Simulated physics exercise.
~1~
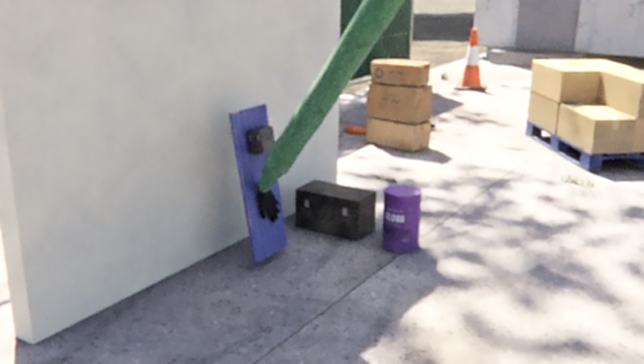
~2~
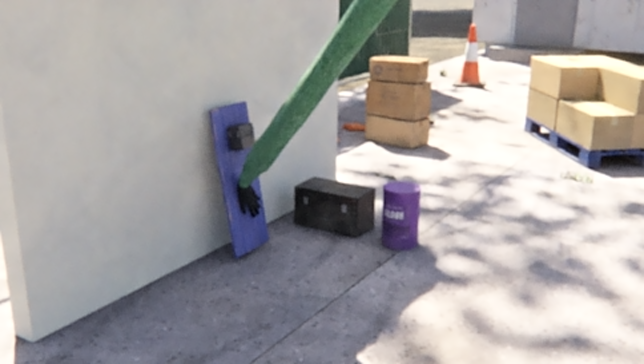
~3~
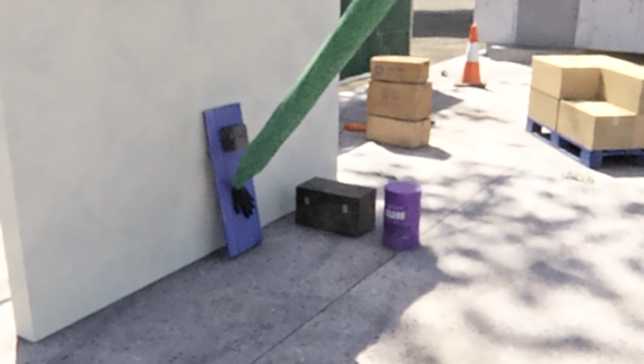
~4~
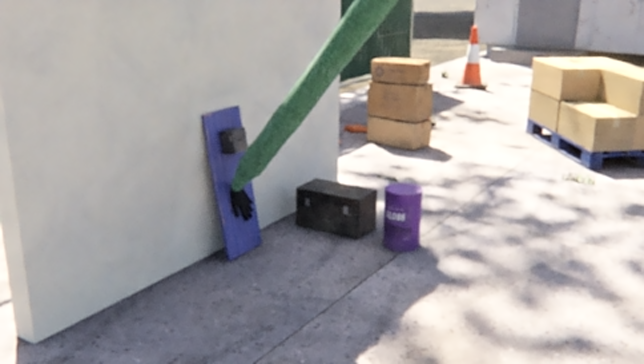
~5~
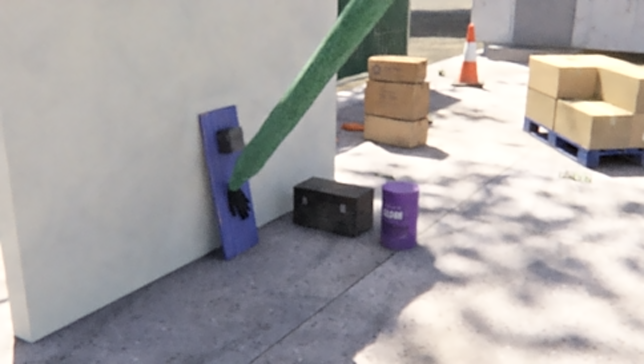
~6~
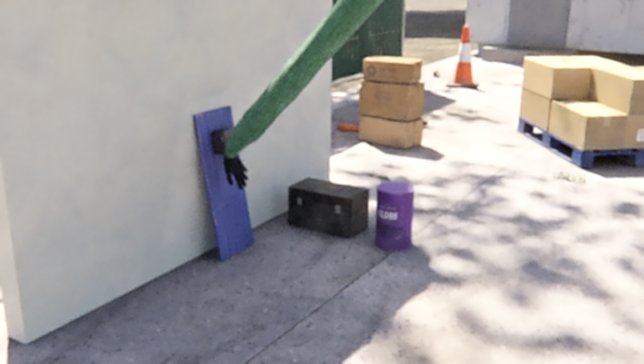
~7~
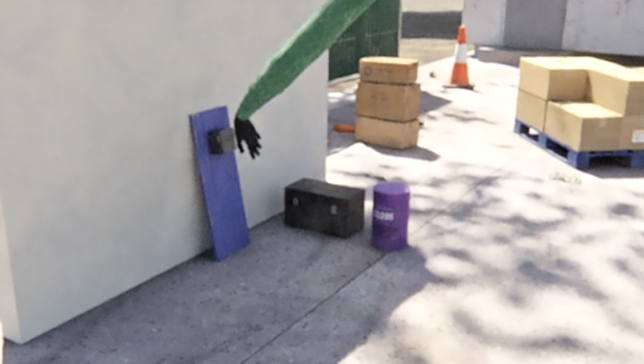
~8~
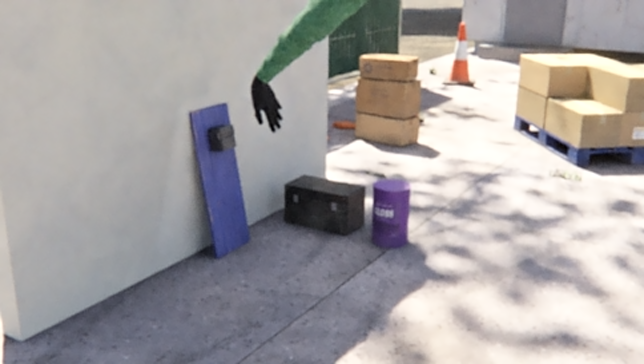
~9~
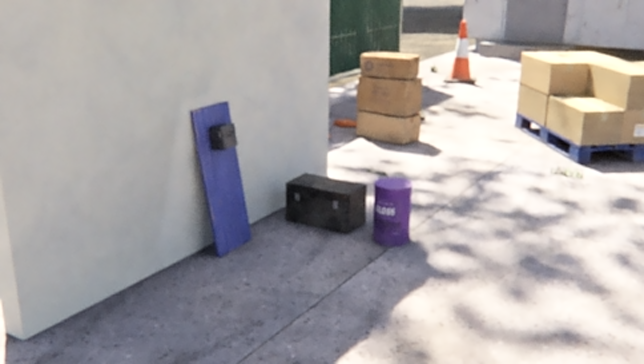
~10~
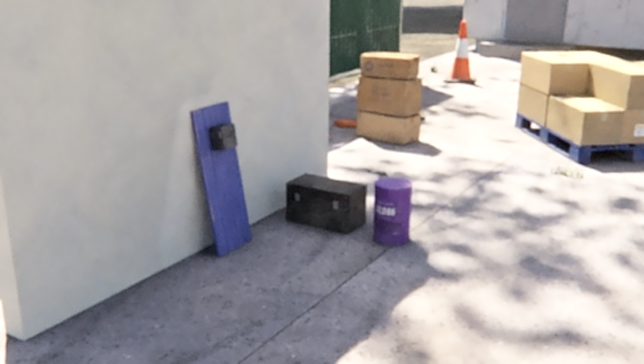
A green-sleeved arm leans a blue board against the wall, withdraws, and the board stays upright.
